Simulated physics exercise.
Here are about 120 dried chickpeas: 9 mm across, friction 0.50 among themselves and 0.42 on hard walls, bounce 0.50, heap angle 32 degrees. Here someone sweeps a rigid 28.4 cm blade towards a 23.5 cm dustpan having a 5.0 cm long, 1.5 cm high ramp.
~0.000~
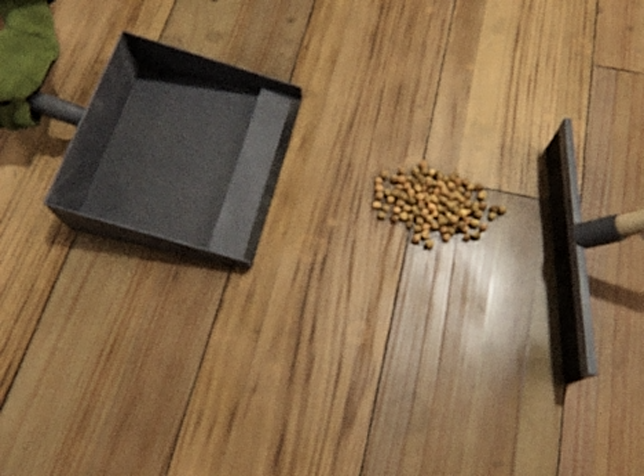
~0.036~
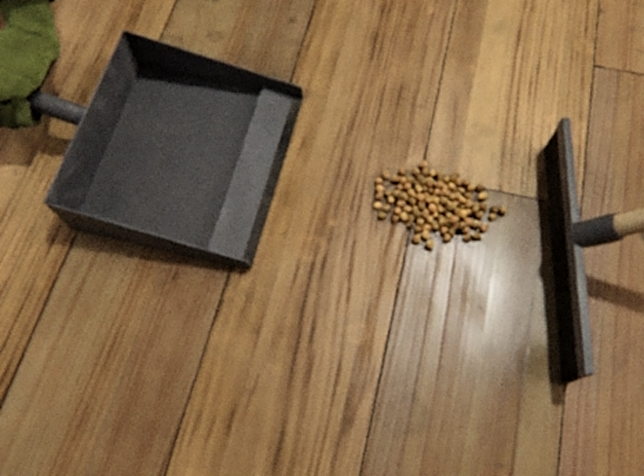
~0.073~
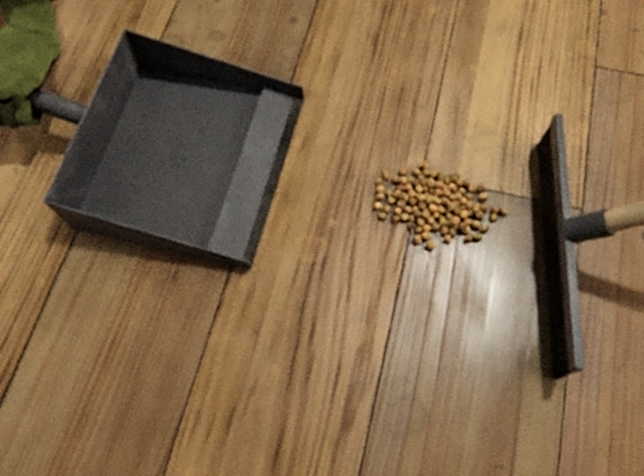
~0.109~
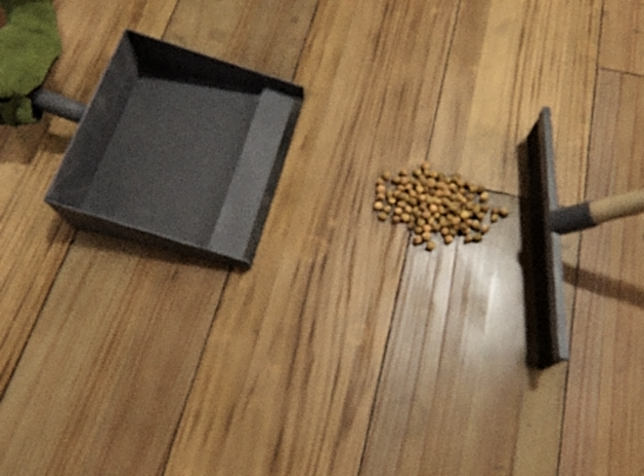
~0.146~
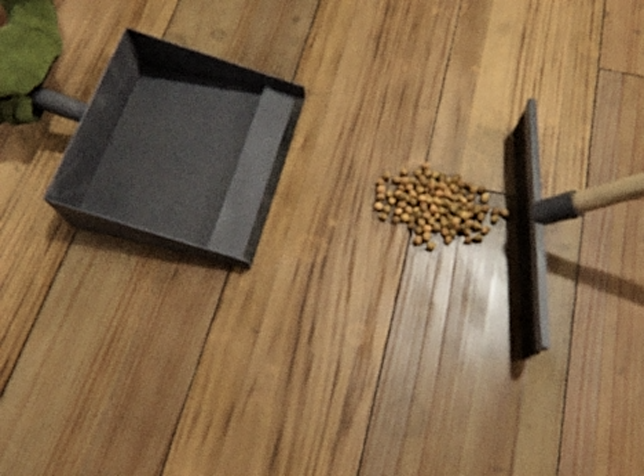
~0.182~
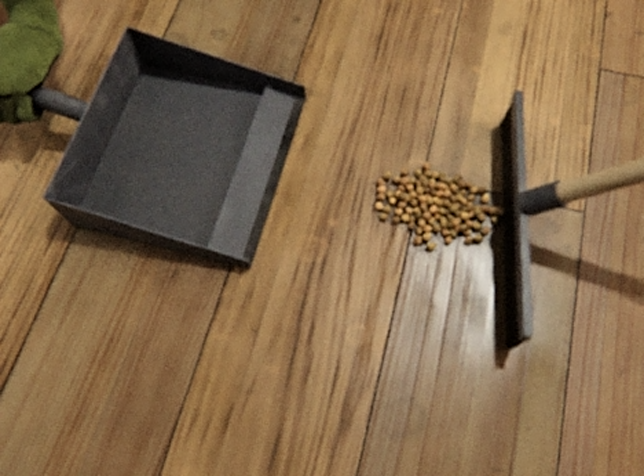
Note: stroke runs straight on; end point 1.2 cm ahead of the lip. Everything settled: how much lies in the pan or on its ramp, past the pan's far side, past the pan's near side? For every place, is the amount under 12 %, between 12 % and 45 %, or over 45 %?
My prediction: Pan: It gets a trickle. Far side: It gets a trickle. Near side: It gets a trickle.
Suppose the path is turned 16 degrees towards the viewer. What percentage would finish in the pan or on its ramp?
20 %.
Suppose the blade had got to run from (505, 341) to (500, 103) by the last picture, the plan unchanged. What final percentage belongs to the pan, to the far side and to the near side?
You'd see pan at 20, far at 0 and near at 0.
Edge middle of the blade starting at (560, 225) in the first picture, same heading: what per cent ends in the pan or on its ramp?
I'd put it at around 0 per cent.
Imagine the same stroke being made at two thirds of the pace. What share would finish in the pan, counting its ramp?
Some 0 %.
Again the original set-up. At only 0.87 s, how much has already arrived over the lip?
I'd put it near 5 per cent at that point.
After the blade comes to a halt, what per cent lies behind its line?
Roughly 5 per cent of it.
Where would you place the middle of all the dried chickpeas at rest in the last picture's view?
Centre at rest: Approx. (297, 160) px.
Then, at 0.42 s, middle of the blade 16 cm from the lip; 0 % over the lip, far side 0 %, near side 0 %.
After 0.59 s, middle of the blade 7 cm from the lip; 0 % over the lip, far side 5 %, near side 0 %.
Then, at 0.87 s, middle of the blade 4 cm from the lip; 5 % over the lip, far side 5 %, near side 0 %.
By 1.2 s all is still; pan 5 %, far side 5 %, near side 0 %, in front of the lip or behind the blade 90 %.
